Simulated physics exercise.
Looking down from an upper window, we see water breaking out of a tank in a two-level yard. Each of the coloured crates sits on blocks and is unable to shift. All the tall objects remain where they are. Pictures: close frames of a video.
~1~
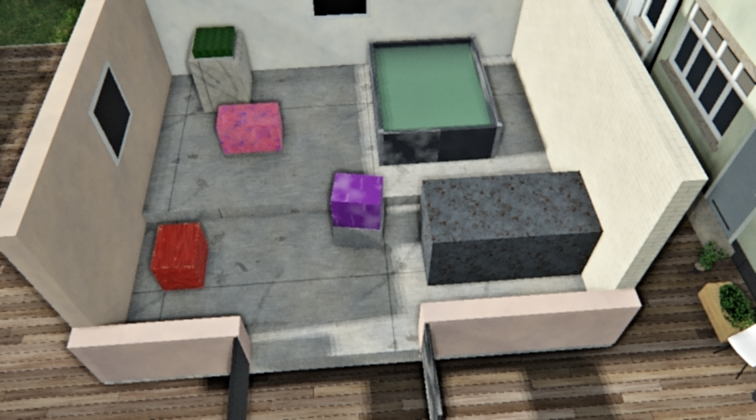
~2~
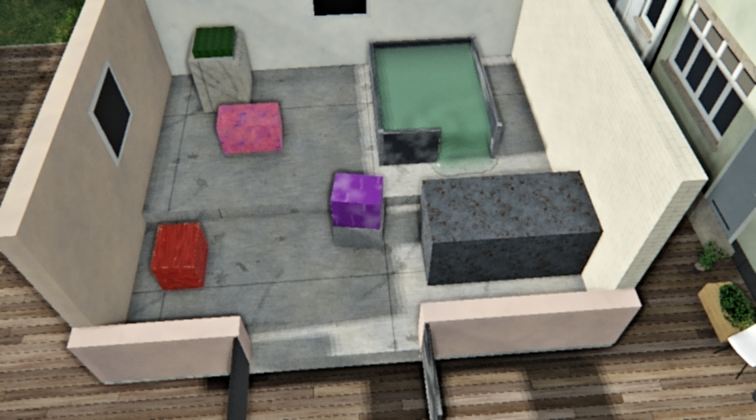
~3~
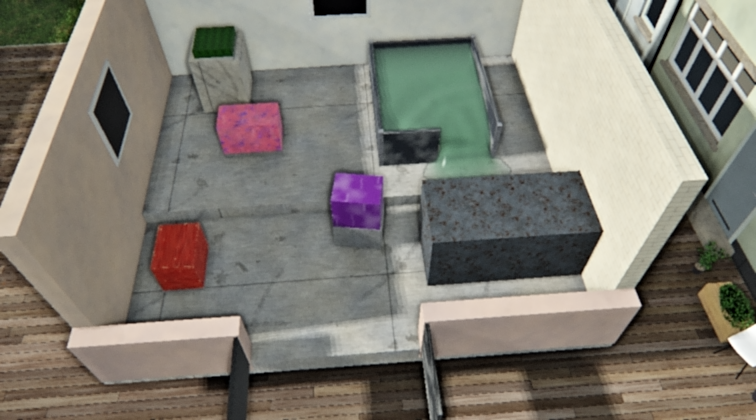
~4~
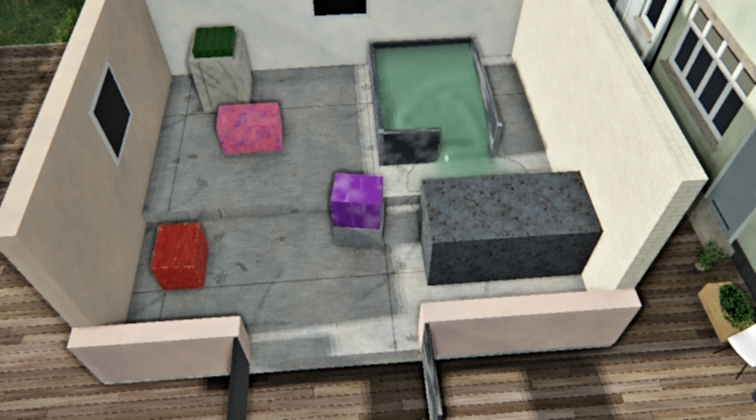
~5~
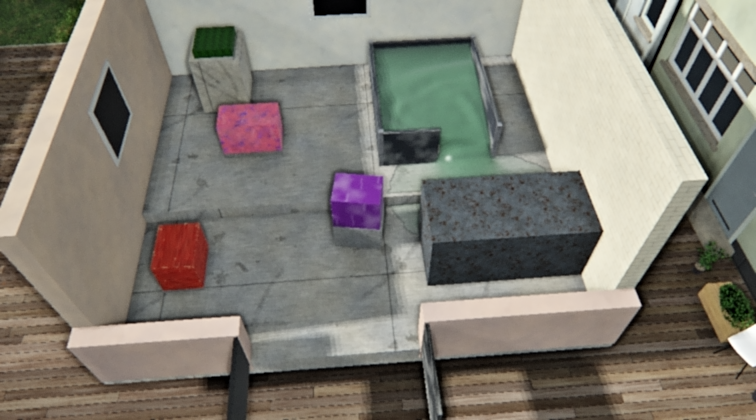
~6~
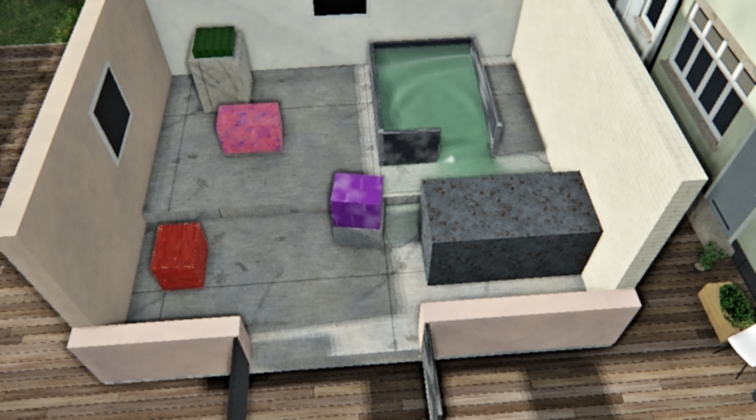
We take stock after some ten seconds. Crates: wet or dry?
Pink crate: A dry one; red crate: A wet one; purple crate: A dry one.
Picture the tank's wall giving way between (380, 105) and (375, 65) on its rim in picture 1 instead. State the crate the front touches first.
First comes the crate marked pink.
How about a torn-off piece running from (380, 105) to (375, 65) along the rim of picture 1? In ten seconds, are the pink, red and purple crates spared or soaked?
Pink: Reached; red: Reached; purple: Untouched.
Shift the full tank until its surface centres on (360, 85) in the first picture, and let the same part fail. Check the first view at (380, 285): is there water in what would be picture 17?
Submerged.
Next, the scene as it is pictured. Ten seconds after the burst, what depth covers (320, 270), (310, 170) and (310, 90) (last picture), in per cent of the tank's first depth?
My figures are about 6, 2 and 2 percent.
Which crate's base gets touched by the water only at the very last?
Looks like the one in pink to me.
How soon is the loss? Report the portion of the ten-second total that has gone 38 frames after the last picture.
Around 40 percent.
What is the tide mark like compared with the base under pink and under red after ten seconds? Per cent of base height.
I'd put it at some 60 % for one and some 310 % for the other, in that order.
A moment on, water covers 10 % of the floor; the pink crate not reached, the red crate not reached, the purple crate water round its plinth.
Next, water covers 25 % of the floor; the pink crate not reached, the red crate water round its plinth, the purple crate water round its plinth.
Then, water covers 50 % of the floor; the pink crate water round its plinth, the red crate water round its plinth, the purple crate water round its plinth.
Later, water covers 65 % of the floor; the pink crate water round its plinth, the red crate water round its plinth, the purple crate water round its plinth.
In the end, water covers 80 % of the floor; the pink crate stayed above the water, the red crate was topped, the purple crate stayed above the water.
